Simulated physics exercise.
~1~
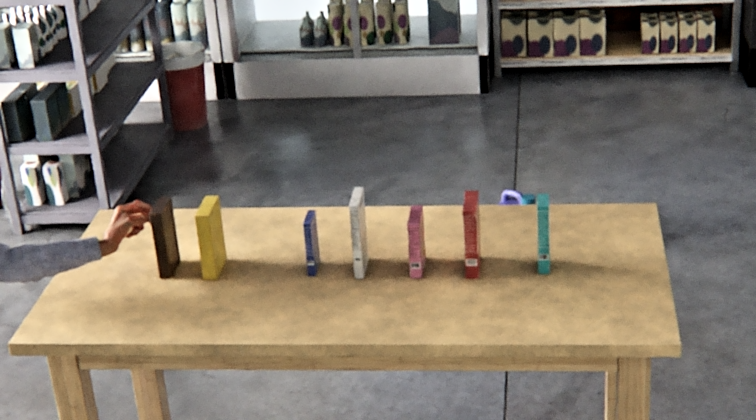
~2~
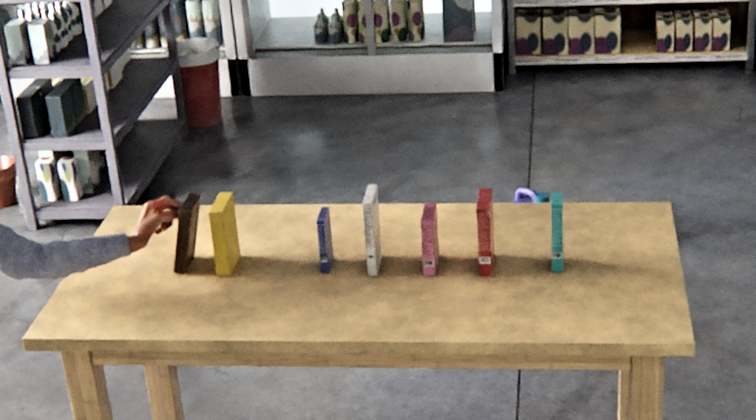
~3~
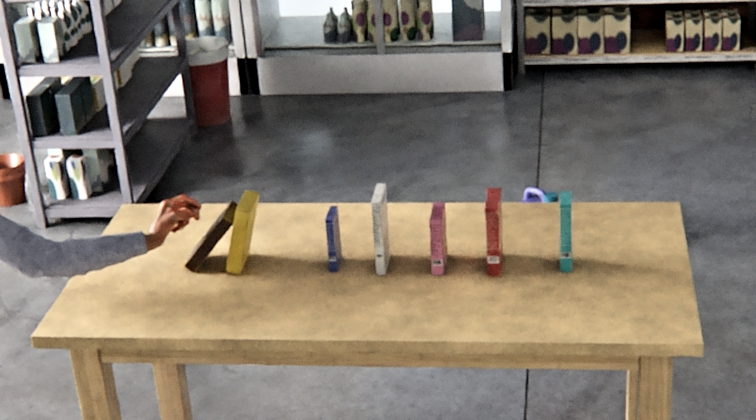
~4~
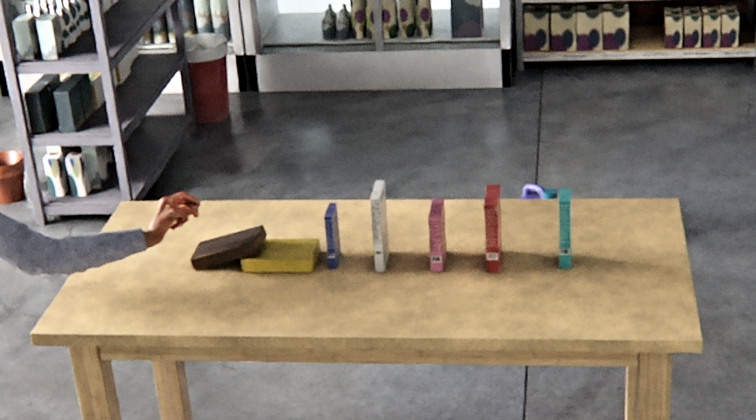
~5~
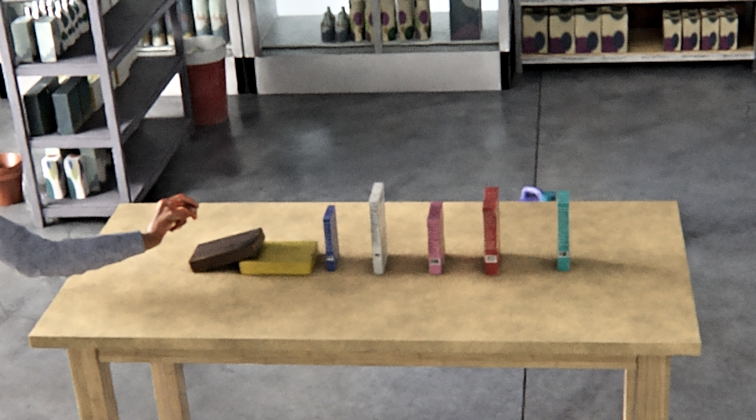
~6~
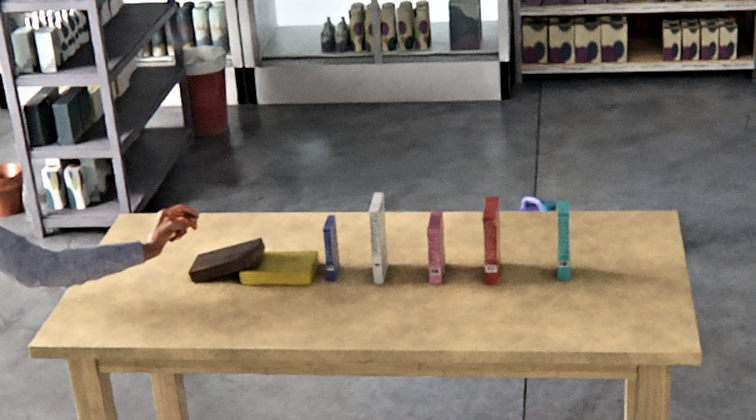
A black board stands at the left end of a spaced row on a wooden table, seen from slightly above in a shop-like room with shelves behind, the view swaying a little. To its right are a yellow board, then blue, white, pink, red and turquoise packets, all upright. A hand reaching in from the left tips the black board rightward until it leans into the yellow one. Both topple to the right, the yellow board landing on its side and the black one resting tilted against it. The blue packet and the rest remain standing as the hand hovers.
